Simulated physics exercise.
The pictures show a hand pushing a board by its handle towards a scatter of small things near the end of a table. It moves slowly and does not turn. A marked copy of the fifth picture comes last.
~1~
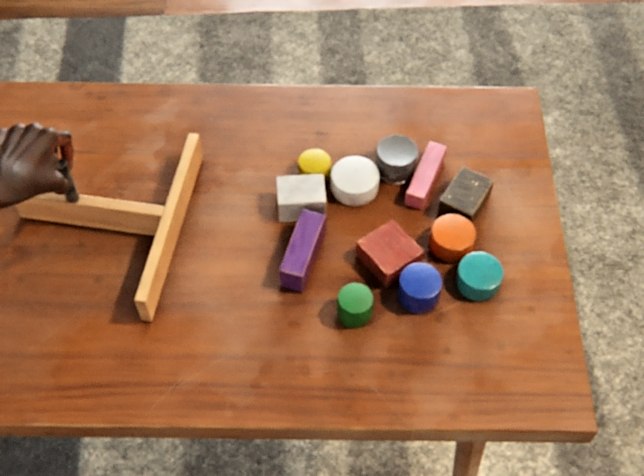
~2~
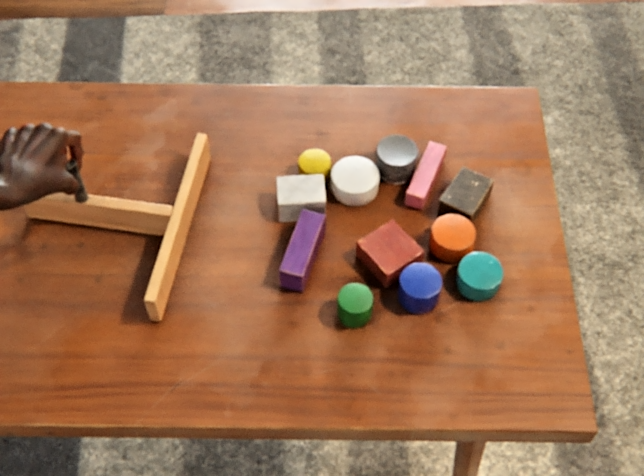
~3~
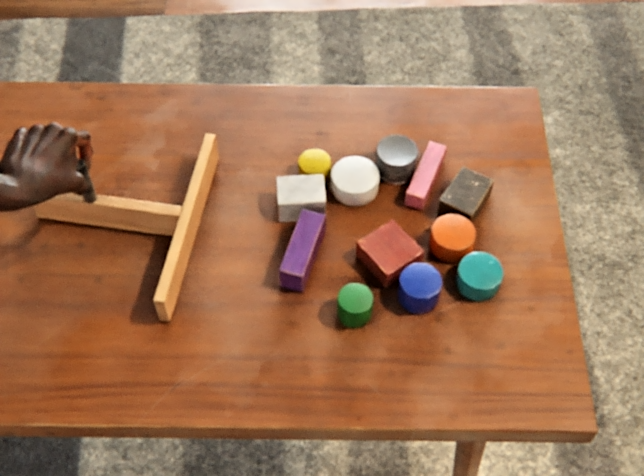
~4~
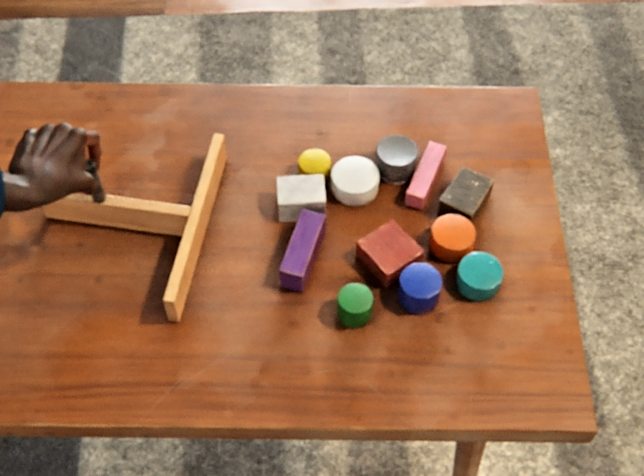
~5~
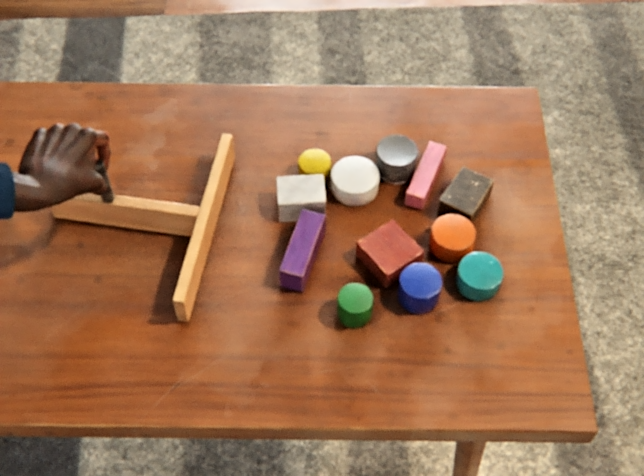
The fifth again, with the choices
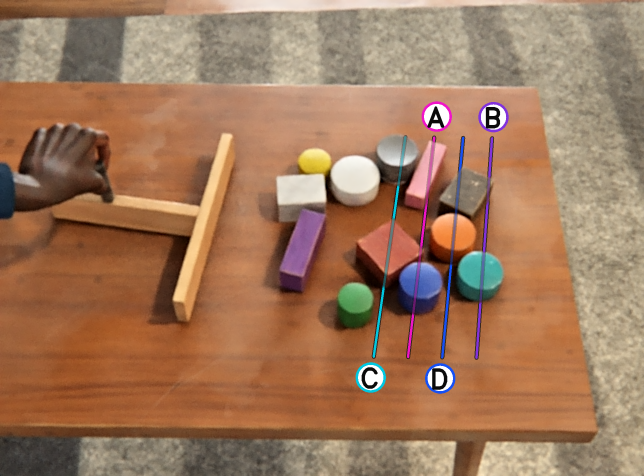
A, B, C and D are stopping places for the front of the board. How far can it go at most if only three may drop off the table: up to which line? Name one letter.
It can go as far as B.
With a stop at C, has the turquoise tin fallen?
No.
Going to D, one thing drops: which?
The black block.
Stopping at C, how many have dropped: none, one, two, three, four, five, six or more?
In all, none.
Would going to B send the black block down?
By then, yes.
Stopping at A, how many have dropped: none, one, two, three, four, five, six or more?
In all, none.
On the marked copy, A at (422, 238); B at (485, 239); C at (391, 238); D at (454, 238).
With B. Early on, board (307, 213); grey tin (407, 157); pink bar (431, 176).
Further on, board (407, 214); black block (533, 200); pink bar (504, 183).
At the end, board (486, 215); black block over the edge; pink bar over the edge; three fallen.
As for the rest, A is within the limit but short; C is within the limit but short; D is within the limit but short.
